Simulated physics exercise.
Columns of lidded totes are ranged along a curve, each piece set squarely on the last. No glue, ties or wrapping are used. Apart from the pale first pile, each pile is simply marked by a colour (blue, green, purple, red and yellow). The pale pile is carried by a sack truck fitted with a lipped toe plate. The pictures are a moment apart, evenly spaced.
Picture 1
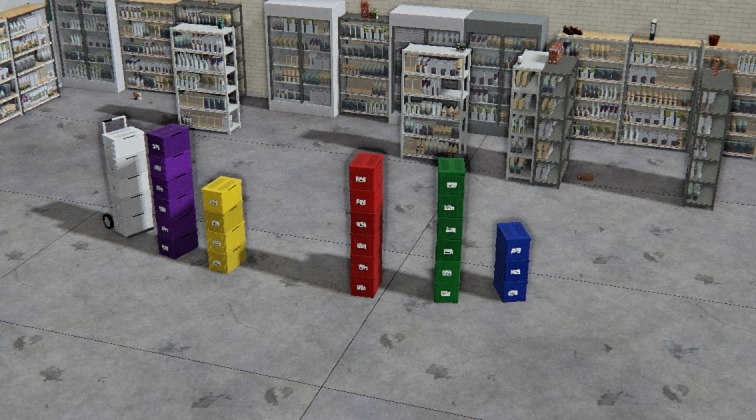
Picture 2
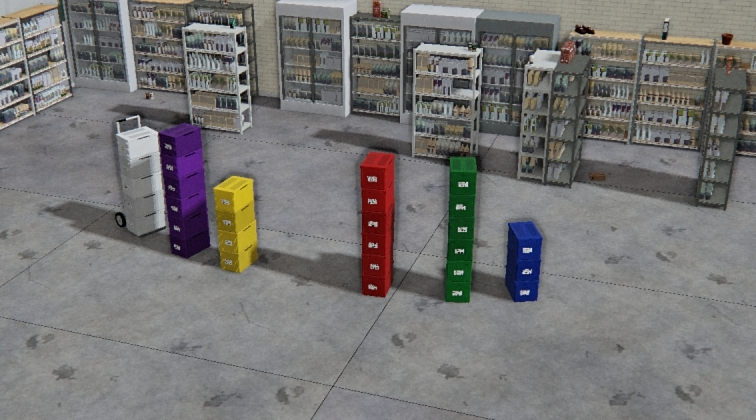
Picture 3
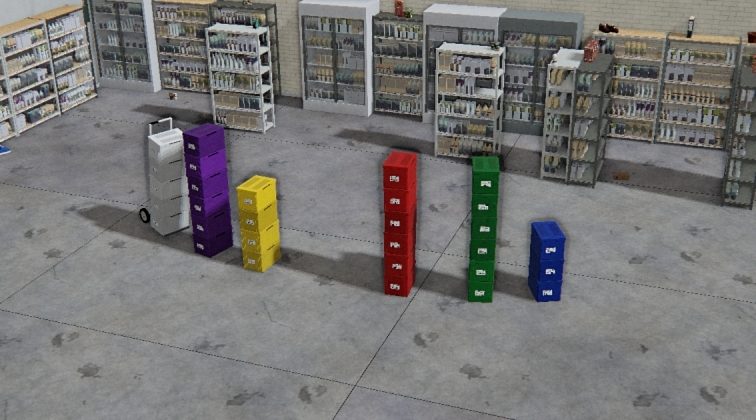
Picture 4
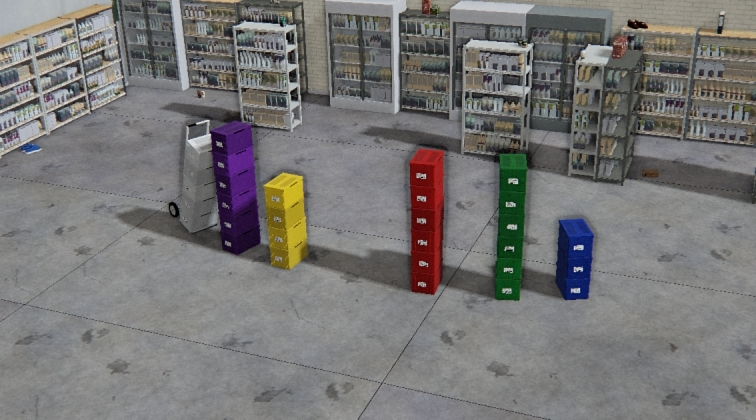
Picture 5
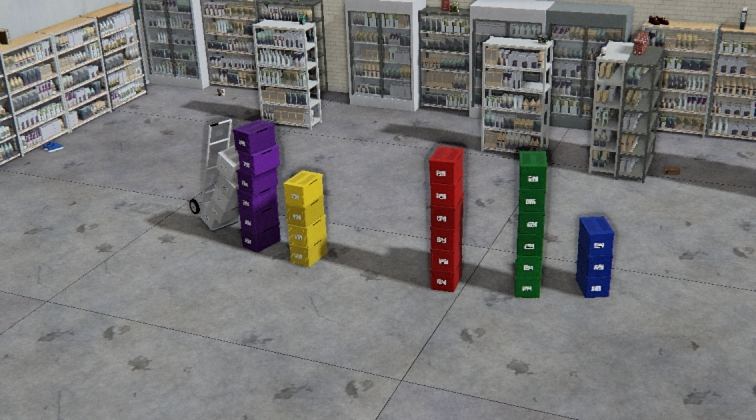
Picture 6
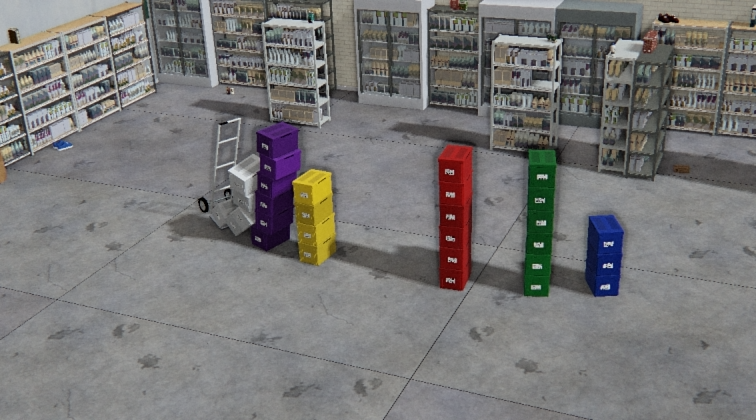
In a warehouse, a hand truck tilts and its white totes lean against the purple column.
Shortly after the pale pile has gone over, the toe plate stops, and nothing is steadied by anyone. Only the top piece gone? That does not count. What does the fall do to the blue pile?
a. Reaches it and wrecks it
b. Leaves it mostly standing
Answer: B.
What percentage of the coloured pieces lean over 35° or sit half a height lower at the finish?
I'd put it at roughly 30 per cent.
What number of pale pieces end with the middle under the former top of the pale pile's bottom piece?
4 in all.
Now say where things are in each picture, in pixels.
In the first frame (places mark the middle of the side facing us; the camera pans a little), truck frame level; top blue tote (518, 250); top red tote (361, 179); the rest undisturbed.
In the second frame, truck frame rocked barely; top blue tote (530, 250).
In the third frame, truck frame rocked a little, top of the pale pile leaning a little; top blue tote (553, 249); the rest undisturbed.
In the fourth frame, truck frame (186, 146) rocked clearly, top of the pale pile leaning clearly; top blue tote (581, 247); the rest undisturbed.
In the fifth frame, truck frame (209, 145) rocked clearly, top of the pale pile leaning well over; top blue tote (601, 245); top purple tote (263, 140) shifted a little; 3 disturbed, none down.
In the sixth frame, truck frame (218, 144) rocked clearly, top of the pale pile leaning clearly; top blue tote (611, 243); top purple tote (286, 144) leaning a little; steepest lean, the tote at (283, 202); 6 disturbed, none down.
Soon after the last picture, 5 of the pale pile down; none of the 3 blue totes down (5 of 25 in all colours); top blue tote unmoved; top purple tote leaning clearly, about its own height lower.
A little later, 5 of the pale pile down; none of the 3 blue totes down (8 of 25 in all colours); top blue tote unmoved; top yellow tote leaning steeply, some two heights lower.
At rest, 5 of the pale pile down; none of the 3 blue totes down (8 of 25 in all colours); top blue tote unmoved; top yellow tote on its side. As the last picture would show them, middles, top blue tote near (605, 235), top yellow tote near (424, 267).
